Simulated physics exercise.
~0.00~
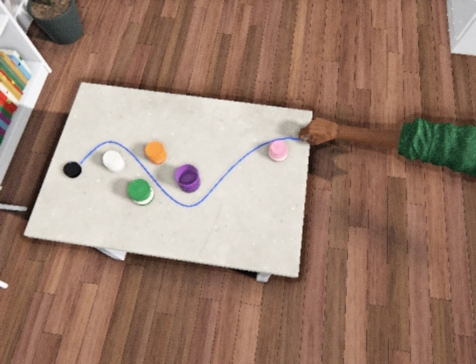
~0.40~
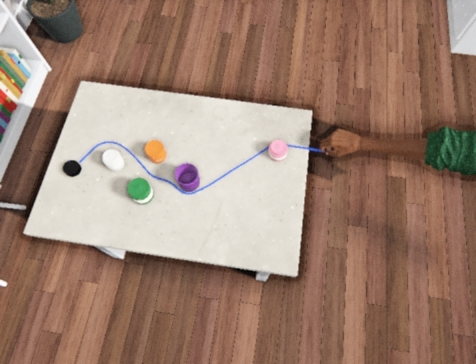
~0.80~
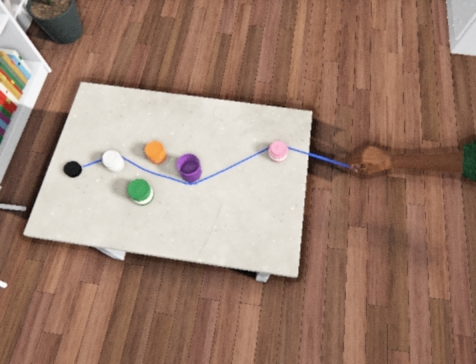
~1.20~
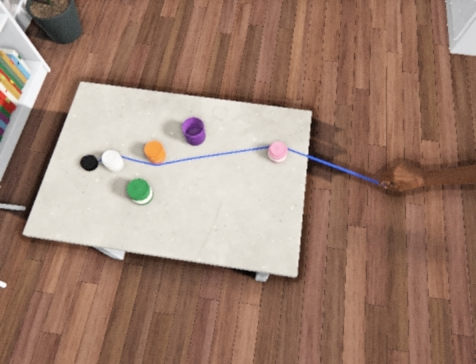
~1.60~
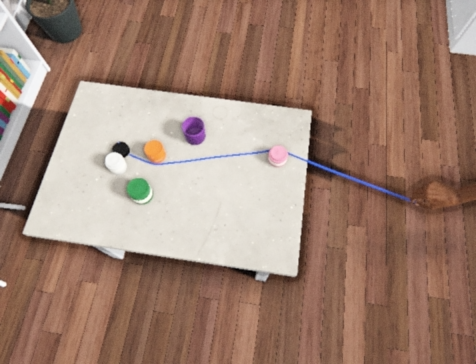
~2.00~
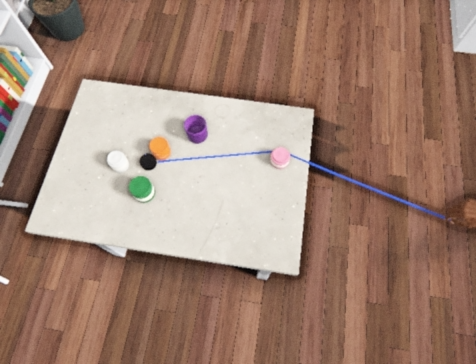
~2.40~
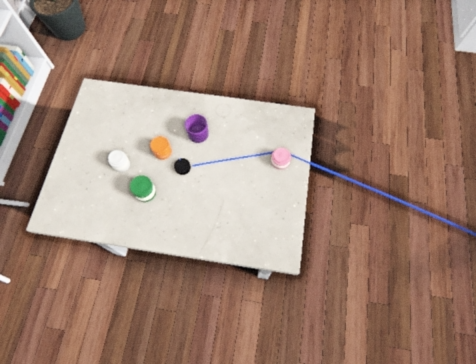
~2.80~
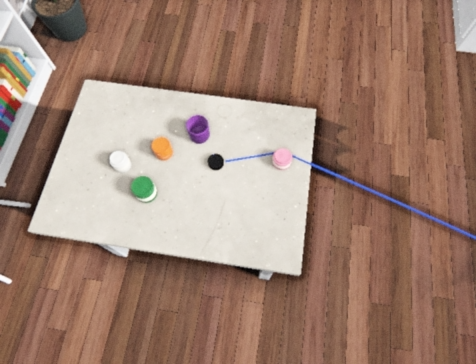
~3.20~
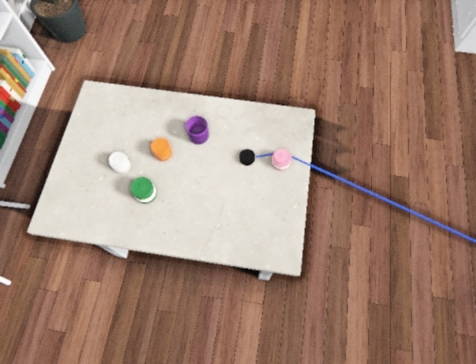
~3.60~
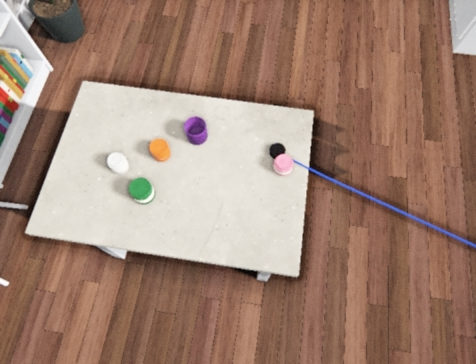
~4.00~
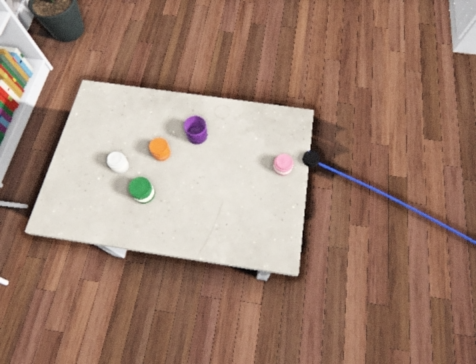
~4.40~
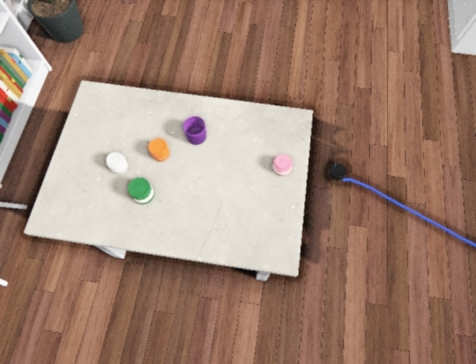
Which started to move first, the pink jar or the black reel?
The black reel started to move first, sliding along behind the blue cable, and the pink jar only shifted a little later on.
